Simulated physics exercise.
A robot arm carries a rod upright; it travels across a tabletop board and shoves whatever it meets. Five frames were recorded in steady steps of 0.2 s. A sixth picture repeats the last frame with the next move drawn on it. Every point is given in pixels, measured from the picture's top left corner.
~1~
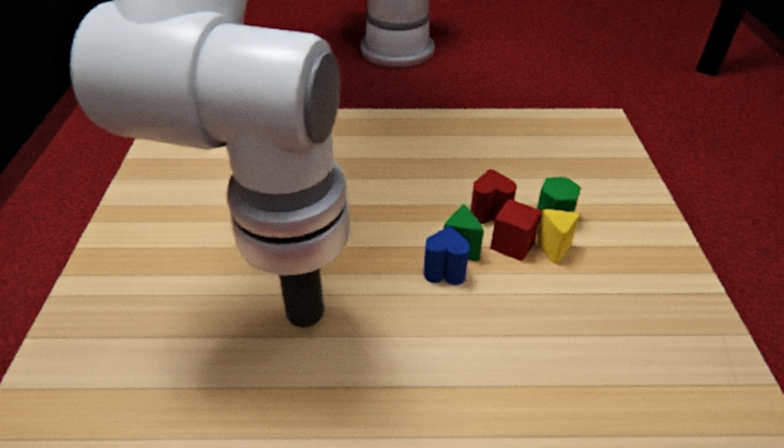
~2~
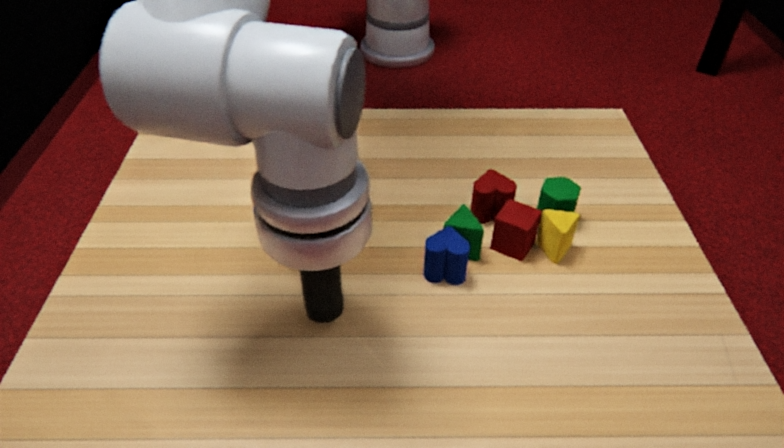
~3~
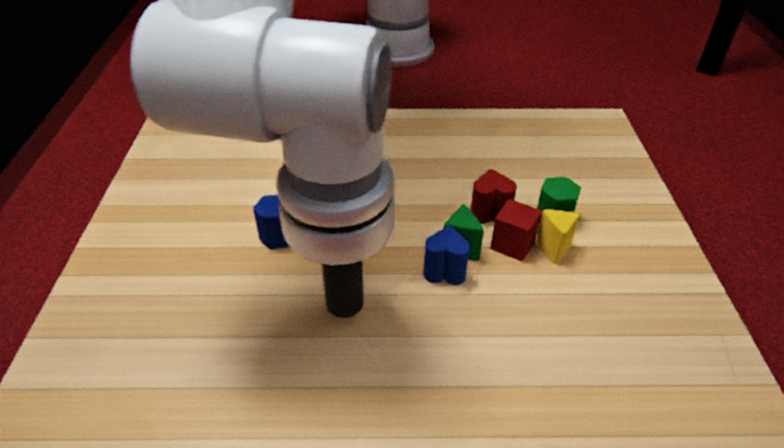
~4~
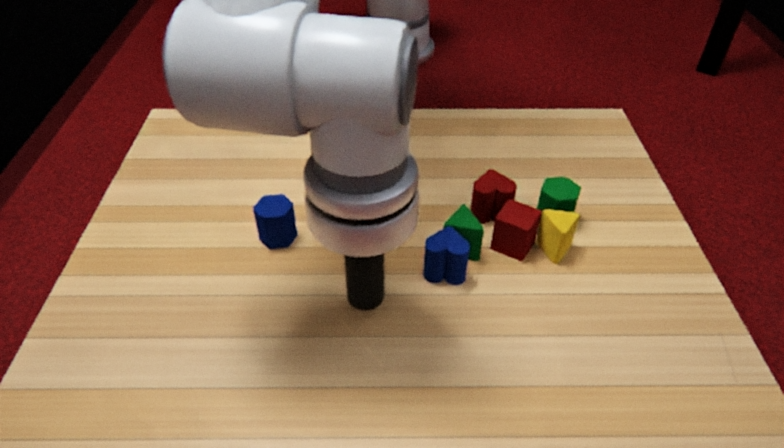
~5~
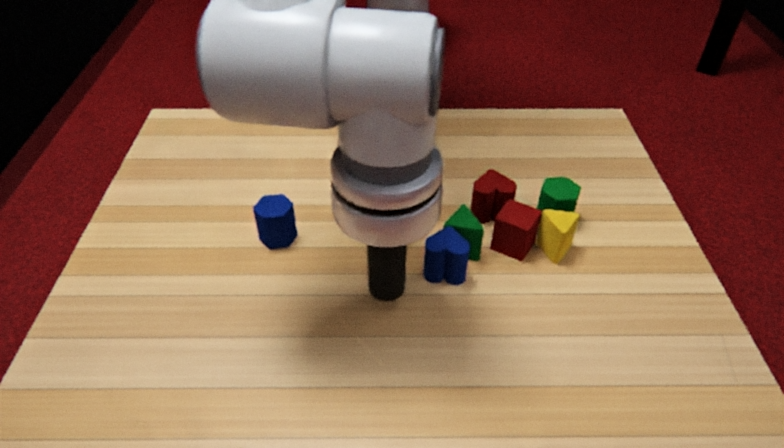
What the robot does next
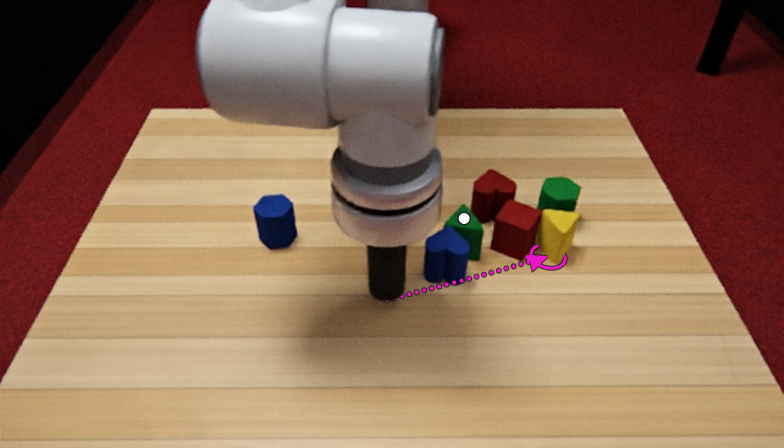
A robot arm moves its black rod right across the wooden table, leaving the coloured blocks still.
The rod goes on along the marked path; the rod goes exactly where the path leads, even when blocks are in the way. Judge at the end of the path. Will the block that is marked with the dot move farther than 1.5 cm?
Yes, it checks out.
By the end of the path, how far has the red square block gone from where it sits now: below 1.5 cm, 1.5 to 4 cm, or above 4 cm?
Medium: 1.5 to 4 cm.
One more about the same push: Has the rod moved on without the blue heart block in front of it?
Yes, it checks out.
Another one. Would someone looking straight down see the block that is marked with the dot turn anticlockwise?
The answer is yes.
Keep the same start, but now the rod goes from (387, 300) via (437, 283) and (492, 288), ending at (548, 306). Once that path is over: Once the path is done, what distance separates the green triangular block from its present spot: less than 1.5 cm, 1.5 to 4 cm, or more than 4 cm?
The green triangular block moves 1.5-4 cm.
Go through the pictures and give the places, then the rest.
Tip of the rod at (305, 313), middles of tops, blue heart block at (448, 241), green triangular block at (464, 219), red square block at (519, 214), yellow triangular block at (562, 218), in the first frame.
Rod at (325, 309), nothing pushed, in the second frame.
Rod at (345, 303), nothing pushed, in the third frame.
Rod at (366, 297), nothing pushed, in the fourth frame.
Rod at (387, 288), blue heart block at (448, 241), green triangular block at (464, 219), red square block at (519, 214), yellow triangular block at (562, 218), in the fifth frame.
The line goes straight from (387, 300) to (548, 256); the dot is on the green triangular block.
The first path, step by step. One third of the way, rod at (446, 273); blue heart block at (466, 229), turned 25° anticlockwise; green triangular block at (470, 210), turned 20° clockwise.
Two thirds of the way, rod at (501, 259); blue heart block at (493, 213), turned 95° anticlockwise; green triangular block at (472, 196), turned 35° anticlockwise; red square block at (524, 204), turned 45° clockwise.
At the end, rod at (551, 244); blue heart block at (495, 211), turned 110° anticlockwise; green triangular block at (471, 196), turned 40° anticlockwise; red square block at (525, 203), turned 50° clockwise; yellow triangular block at (577, 213).
